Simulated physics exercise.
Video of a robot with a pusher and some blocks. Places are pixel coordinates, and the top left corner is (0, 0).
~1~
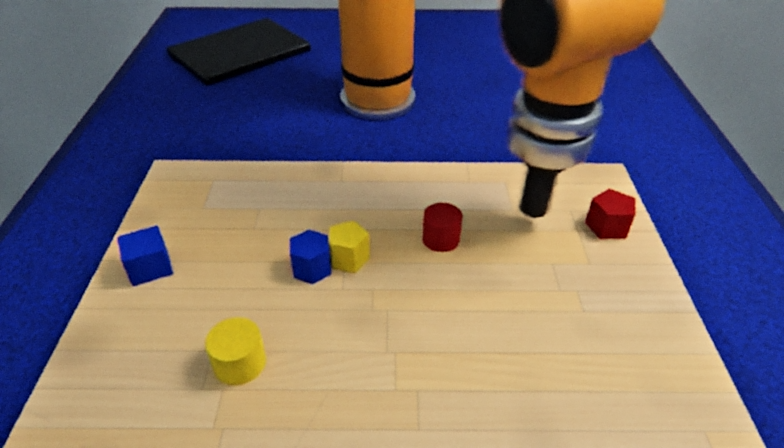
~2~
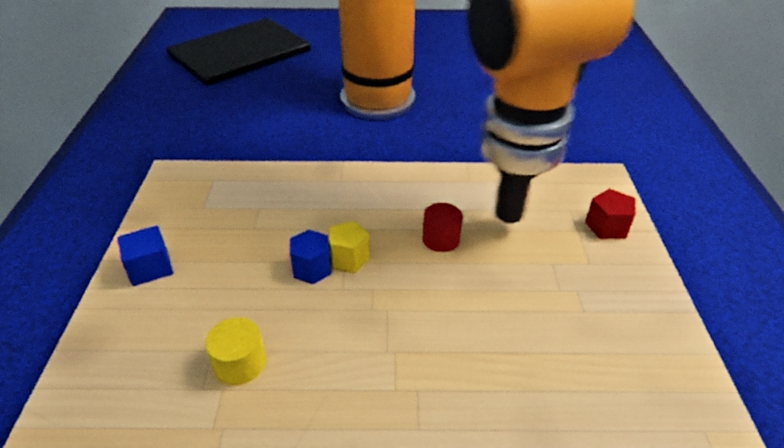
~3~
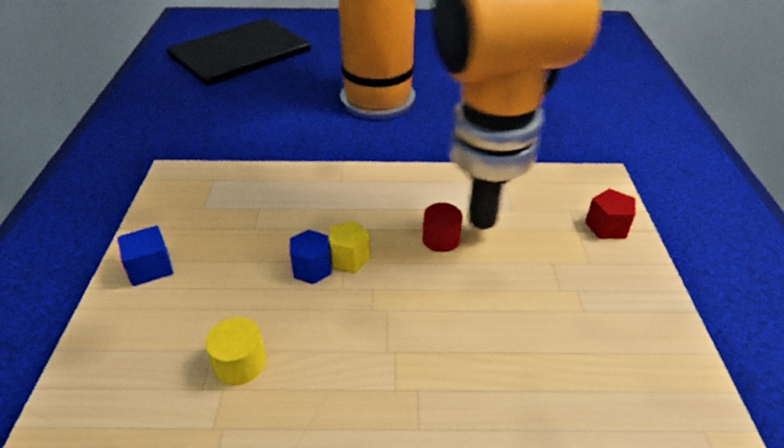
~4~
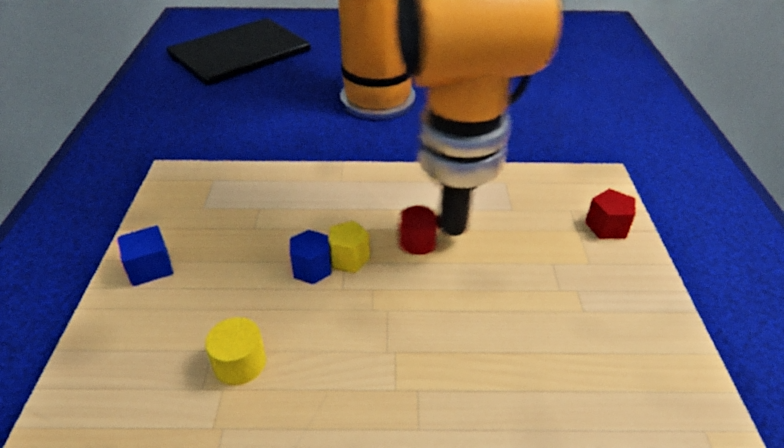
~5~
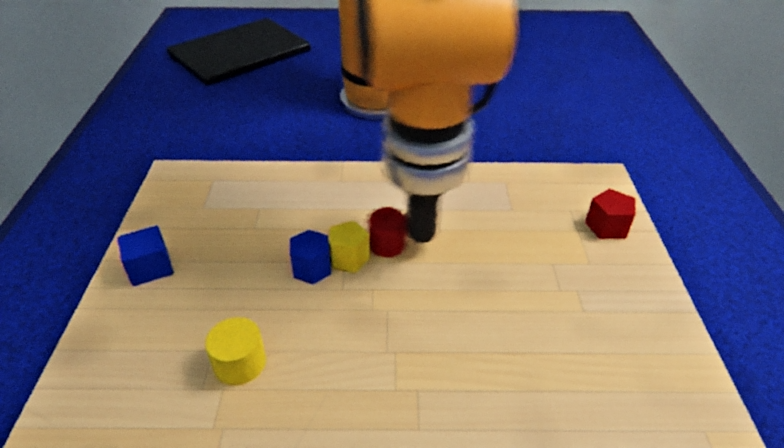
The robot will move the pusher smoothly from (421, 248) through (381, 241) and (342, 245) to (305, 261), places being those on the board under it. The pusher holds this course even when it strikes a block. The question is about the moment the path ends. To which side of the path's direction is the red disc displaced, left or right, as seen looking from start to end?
It heads right.
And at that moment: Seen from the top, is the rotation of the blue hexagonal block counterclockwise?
No
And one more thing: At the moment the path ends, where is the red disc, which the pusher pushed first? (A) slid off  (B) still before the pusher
My answer is option A.
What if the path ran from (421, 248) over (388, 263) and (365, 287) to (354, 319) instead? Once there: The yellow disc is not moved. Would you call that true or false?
The statement is true.
The first path, step by step. One third of the way, pusher (380, 227); blue hexagonal block (302, 247); yellow pentagonal block (339, 234), turned 25° anticlockwise; red disc (347, 208).
Two thirds of the way, pusher (340, 231); blue hexagonal block (291, 255), turned 30° clockwise; yellow pentagonal block (330, 243), turned 40° anticlockwise; red disc (317, 204).
At the end, pusher (303, 247); blue hexagonal block (284, 263), turned 60° clockwise; yellow pentagonal block (323, 255), turned 80° anticlockwise; red disc (311, 205).
